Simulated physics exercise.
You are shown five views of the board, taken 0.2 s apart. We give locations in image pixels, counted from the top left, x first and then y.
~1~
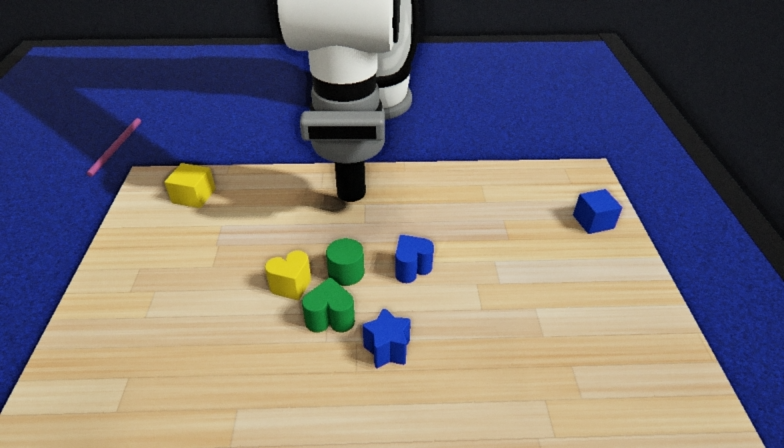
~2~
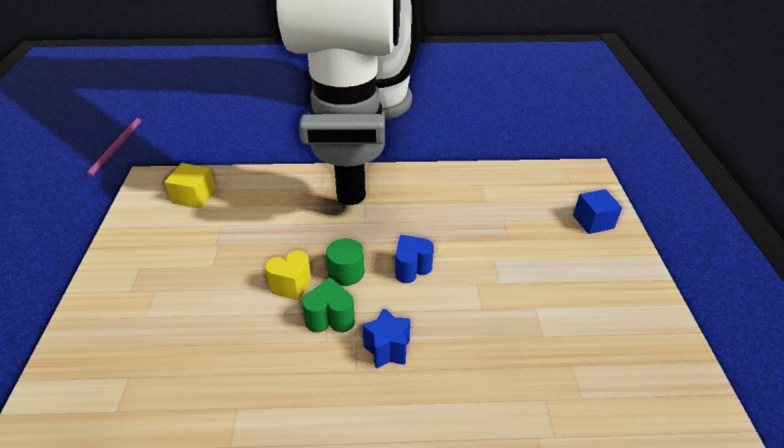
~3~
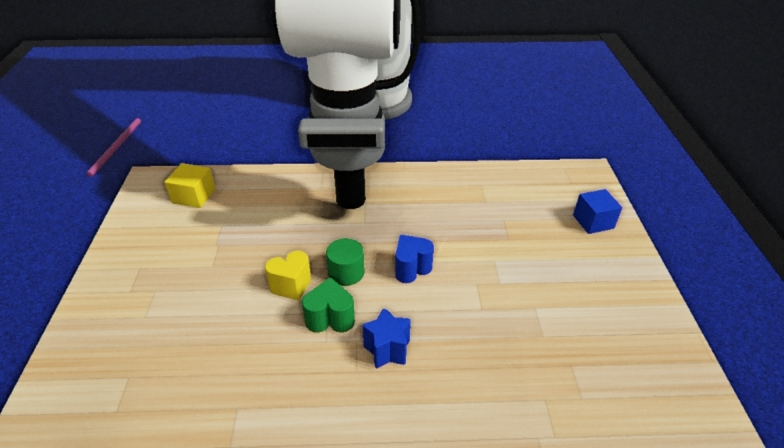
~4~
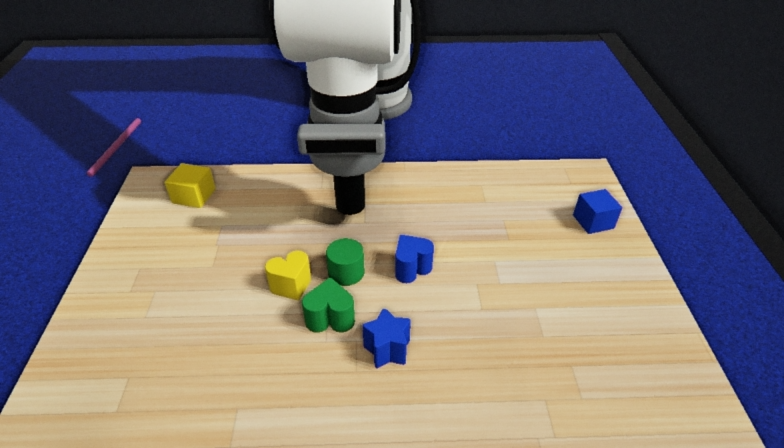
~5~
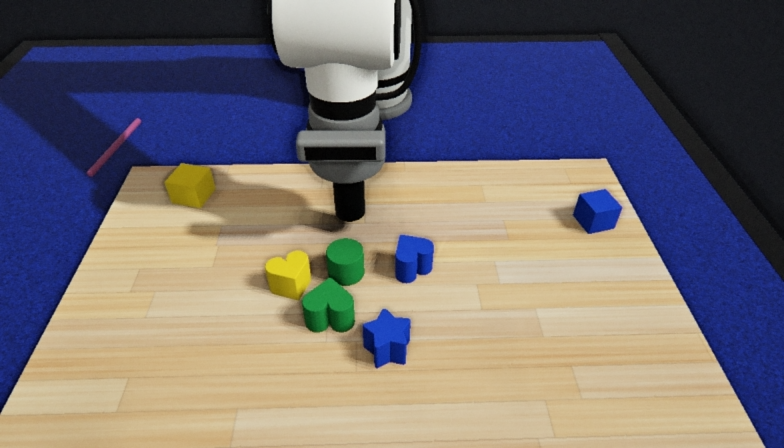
A robot arm moves its black rod slightly toward the still blocks on the board.
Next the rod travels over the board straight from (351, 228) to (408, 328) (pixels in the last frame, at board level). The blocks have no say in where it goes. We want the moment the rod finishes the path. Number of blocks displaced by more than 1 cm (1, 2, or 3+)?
One block moves more than 1 cm.
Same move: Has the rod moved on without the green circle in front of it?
Final answer: Yes.
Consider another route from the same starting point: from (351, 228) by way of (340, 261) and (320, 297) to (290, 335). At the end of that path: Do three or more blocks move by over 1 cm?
That would be a no.
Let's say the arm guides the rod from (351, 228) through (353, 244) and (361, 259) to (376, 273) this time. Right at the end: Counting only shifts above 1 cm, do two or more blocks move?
Short answer: No.
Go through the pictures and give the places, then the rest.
In the first frame, rod tip (351, 193); block tops, green circle (345, 250); blue star block (388, 328).
In the second frame, rod (351, 196); blocks unchanged.
In the third frame, rod (351, 201); blocks unchanged.
In the fourth frame, rod (351, 206); blocks unchanged.
In the fifth frame, rod (350, 212); green circle (345, 250); blue star block (388, 328).
What follows on the original path. One third of the way, rod (367, 243); green circle (344, 256).
Two thirds of the way, rod (387, 276); green circle (344, 265).
At the end, rod (409, 312); green circle (344, 265); blue star block in place.
